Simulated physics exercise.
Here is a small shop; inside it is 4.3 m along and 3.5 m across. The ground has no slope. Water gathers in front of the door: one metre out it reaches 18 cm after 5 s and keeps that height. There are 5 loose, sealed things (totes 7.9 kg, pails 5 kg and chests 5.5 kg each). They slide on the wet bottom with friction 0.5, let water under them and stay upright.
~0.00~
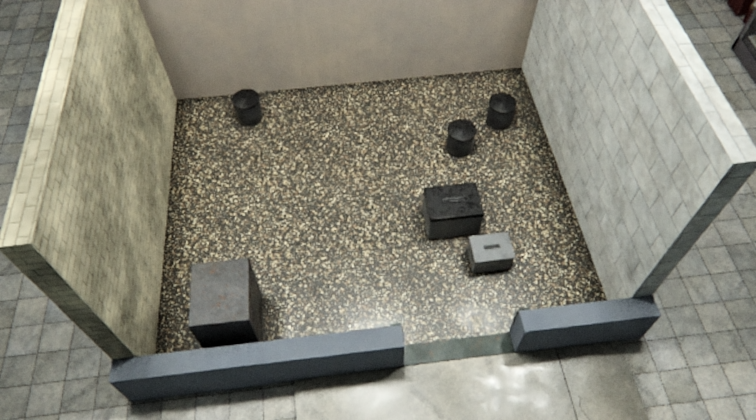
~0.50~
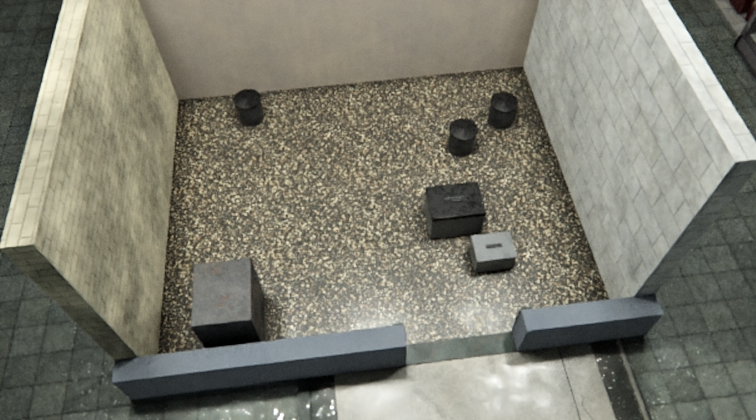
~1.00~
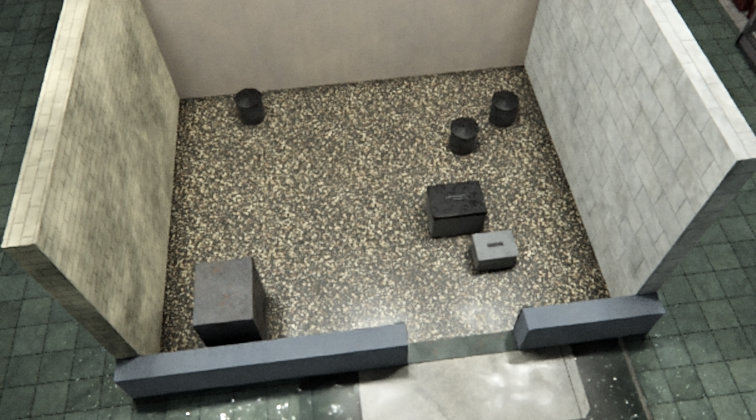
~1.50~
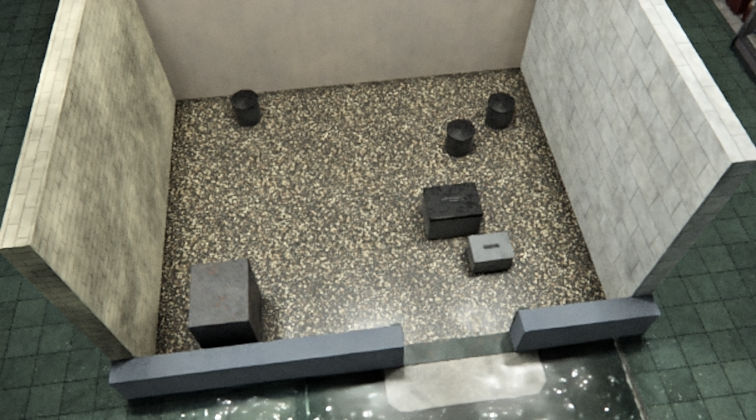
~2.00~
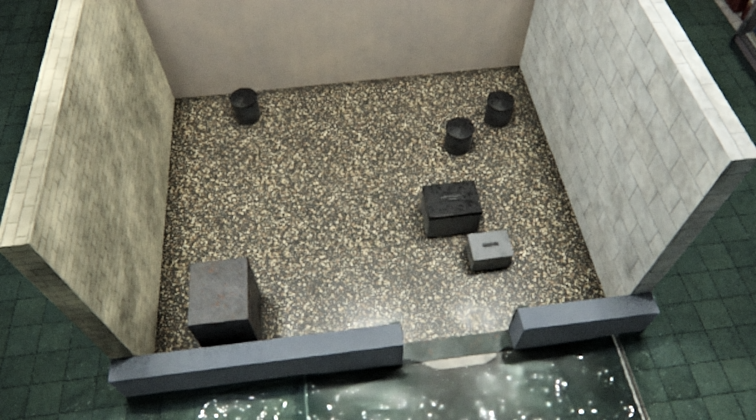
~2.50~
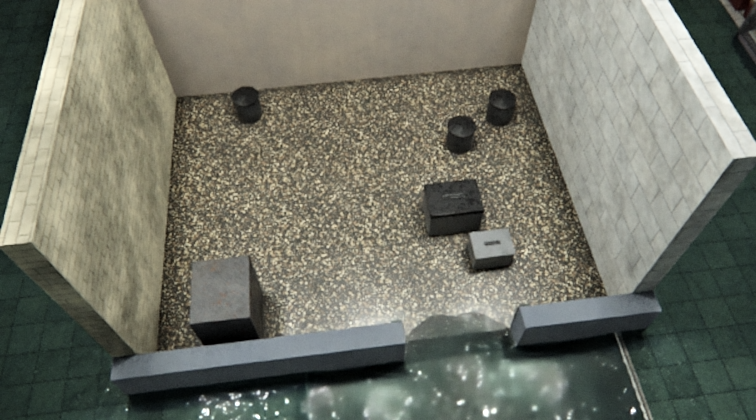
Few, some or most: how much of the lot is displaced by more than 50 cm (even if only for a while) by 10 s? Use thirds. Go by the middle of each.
That comes to between one and two thirds.
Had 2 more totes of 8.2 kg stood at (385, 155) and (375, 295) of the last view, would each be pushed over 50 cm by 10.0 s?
In turn: Past it, under.
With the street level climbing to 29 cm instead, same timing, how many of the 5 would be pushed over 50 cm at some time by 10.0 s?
Then 5.
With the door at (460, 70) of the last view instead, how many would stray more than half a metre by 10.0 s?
In that case 4 of them.
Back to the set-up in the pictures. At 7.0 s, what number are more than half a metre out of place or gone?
By then 2.
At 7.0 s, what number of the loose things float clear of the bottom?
At that moment 1.
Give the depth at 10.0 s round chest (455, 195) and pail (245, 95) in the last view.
About 7 and 8 cm.
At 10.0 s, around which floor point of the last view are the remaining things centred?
Around (430, 126).
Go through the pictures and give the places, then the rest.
The first picture shows a tote at (492, 247), on the bottom; a pail at (246, 99), on the bottom; 0.0 m2 under water; 0 of 5 have shifted.
The second picture shows a tote at (494, 246), on the bottom; a pail at (247, 99), on the bottom; water covers 0.0 m2; 0 of 5 have shifted.
The third picture shows a tote at (495, 245), on the bottom; a pail at (248, 98), on the bottom; water covers 0.0 m2; 0 of 5 have shifted.
The fourth picture shows a tote at (491, 247) rests on the ground; a pail at (244, 99) rests on the ground; 0.0 m2 under water; 0 of 5 have shifted.
The fifth picture shows a tote at (491, 245) rests on the ground; a pail at (244, 98), on the bottom; 0.0 m2 under water; 0 of 5 have shifted.
The sixth picture shows a tote at (492, 243), on the bottom; a pail at (245, 96) rests on the ground; water covers 0.1 m2; 0 of 5 have shifted.
After 3.5 s 0 of 5 are over 50 cm from their spots; 0 afloat.
After 4.5 s 0 of 5 are over 50 cm from their spots; 0 afloat.
After 7.0 s 2 of 5 are over 50 cm from their spots; 1 afloat.
After 10.0 s 3 of 5 are over 50 cm from their spots, and 3 have been at some point; 5 afloat.
